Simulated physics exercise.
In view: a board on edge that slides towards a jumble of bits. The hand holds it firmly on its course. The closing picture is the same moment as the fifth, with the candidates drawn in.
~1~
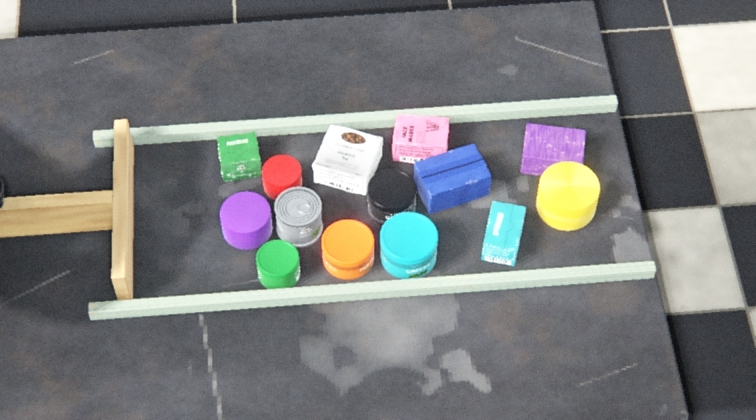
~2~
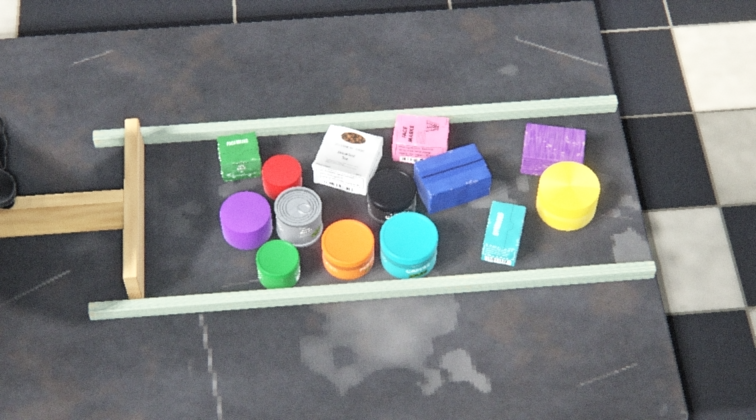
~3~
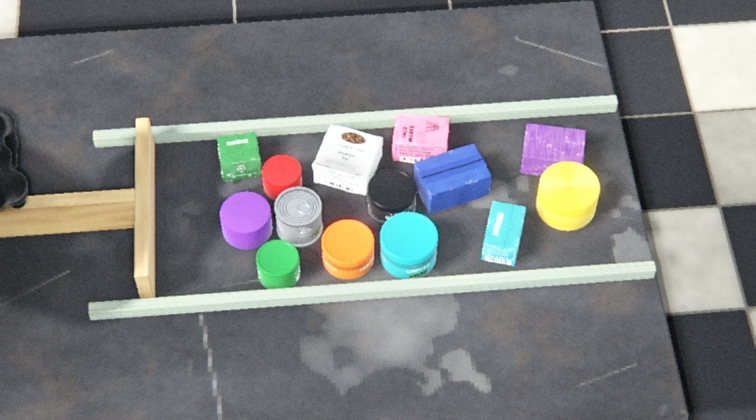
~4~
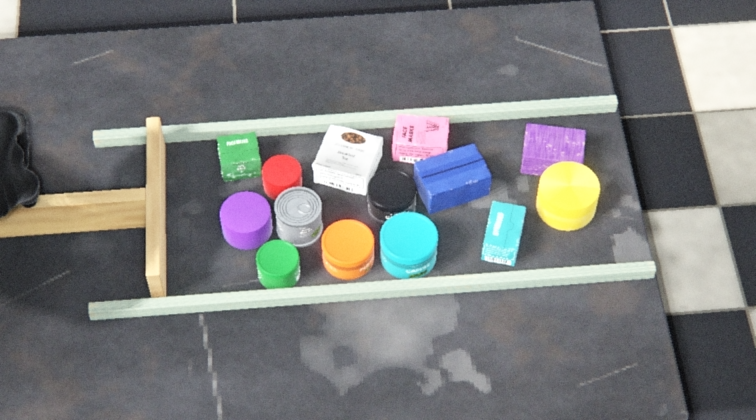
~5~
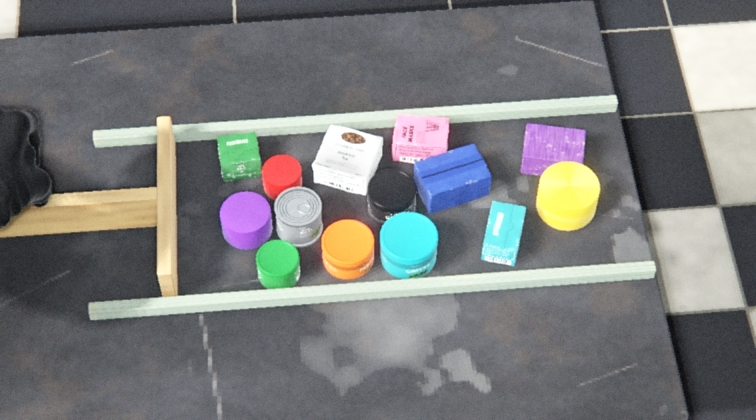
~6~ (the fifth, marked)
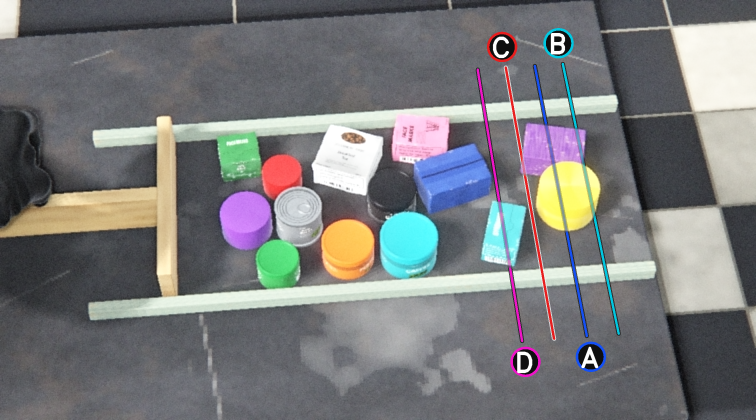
The clip shows a wooden board on edge, fixed to a handle and set between two pale rails, sliding slowly right towards a jumble of colourful jars and boxes, which stay still as a black-gloved hand comes into view at left.
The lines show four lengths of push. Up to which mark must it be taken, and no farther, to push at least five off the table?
It must go as far as C.
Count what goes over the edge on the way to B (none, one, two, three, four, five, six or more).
In all, six or more.
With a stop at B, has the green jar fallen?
By then, no.
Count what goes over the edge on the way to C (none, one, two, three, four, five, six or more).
In all, six or more.
On the marked copy, A at (559, 192); B at (589, 190); C at (528, 195); D at (498, 197).
Taking C. A third of the way, board (296, 183); blue box (471, 172); green jar (330, 264).
Two thirds of the way, board (427, 174); purple block (625, 129); yellow tin (617, 186).
When it is over, board (526, 167); yellow tin over the edge; blue box over the edge; six fallen.
As for the rest, A drops seven, but is farther than needed; B drops ten, but is farther than needed; D drops only two.
